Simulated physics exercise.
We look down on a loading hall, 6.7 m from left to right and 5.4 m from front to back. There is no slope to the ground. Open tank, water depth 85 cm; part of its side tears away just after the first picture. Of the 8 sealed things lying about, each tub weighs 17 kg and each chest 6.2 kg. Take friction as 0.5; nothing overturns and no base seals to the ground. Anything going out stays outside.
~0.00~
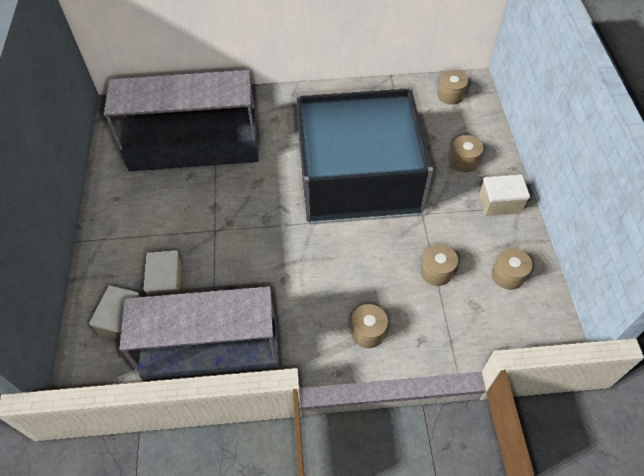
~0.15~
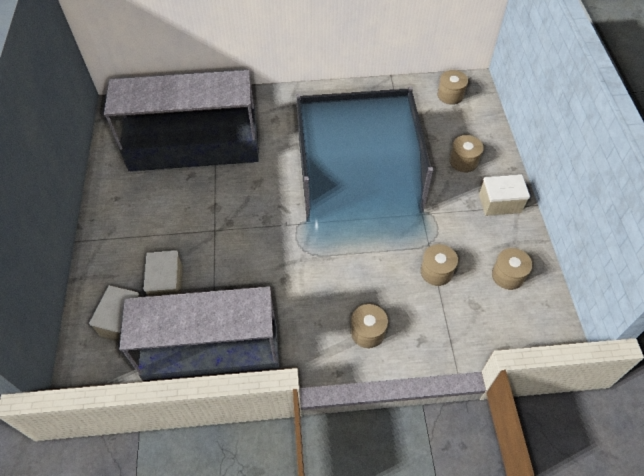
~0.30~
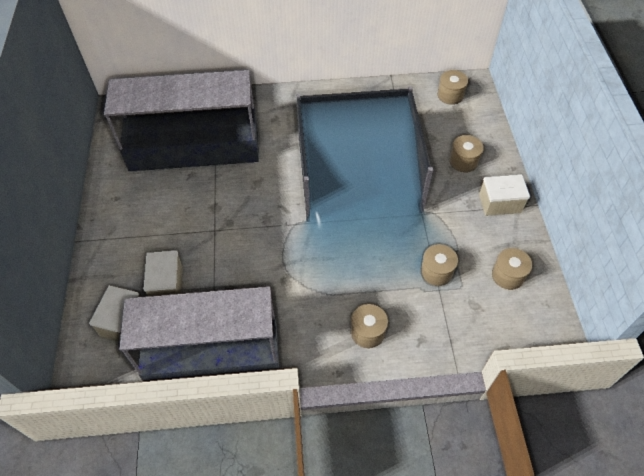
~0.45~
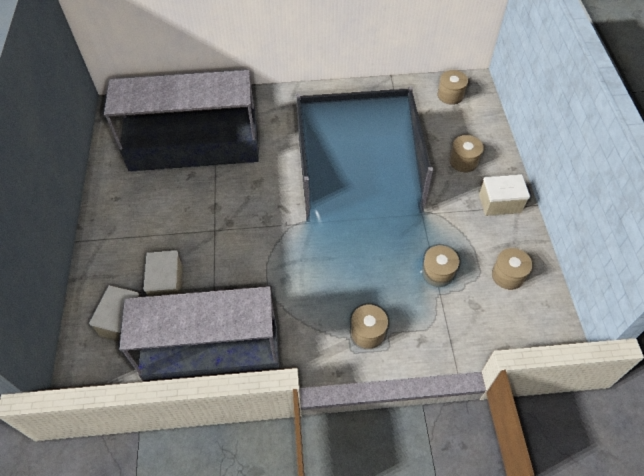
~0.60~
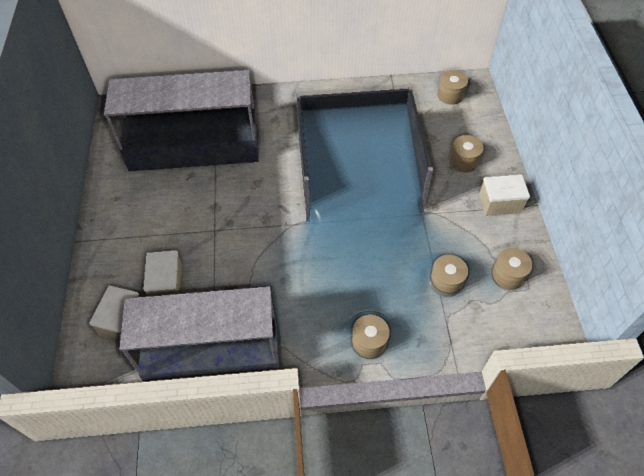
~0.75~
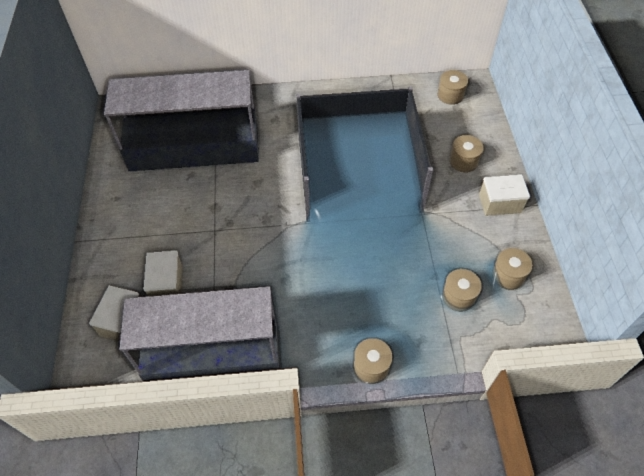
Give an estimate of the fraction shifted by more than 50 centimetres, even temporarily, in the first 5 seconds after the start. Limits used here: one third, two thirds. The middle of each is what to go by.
Most likely a third up to two thirds.
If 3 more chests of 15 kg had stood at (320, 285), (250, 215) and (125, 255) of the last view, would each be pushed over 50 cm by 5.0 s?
First exceeds it, then stays within it, then stays within it.
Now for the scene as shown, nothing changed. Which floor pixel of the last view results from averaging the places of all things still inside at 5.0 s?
Mean position: Approximately (387, 188).
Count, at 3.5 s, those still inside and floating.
Just then, the number is 0.
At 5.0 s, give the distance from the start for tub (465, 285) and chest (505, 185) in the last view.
Respectively, 140 cm and 50 cm.
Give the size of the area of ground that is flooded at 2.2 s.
About 16 m2.
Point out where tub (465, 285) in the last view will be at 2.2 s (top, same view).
(570, 298), roughly.
After 1.1 s 2 of 8 are over 50 cm from their spots; 0 afloat.
After 2.2 s 3 of 8 are over 50 cm from their spots; 1 afloat.
After 3.5 s 4 of 8 are over 50 cm from their spots; 0 afloat.
After 5.0 s 4 of 8 are over 50 cm from their spots, and 4 have been at some point; 0 afloat.
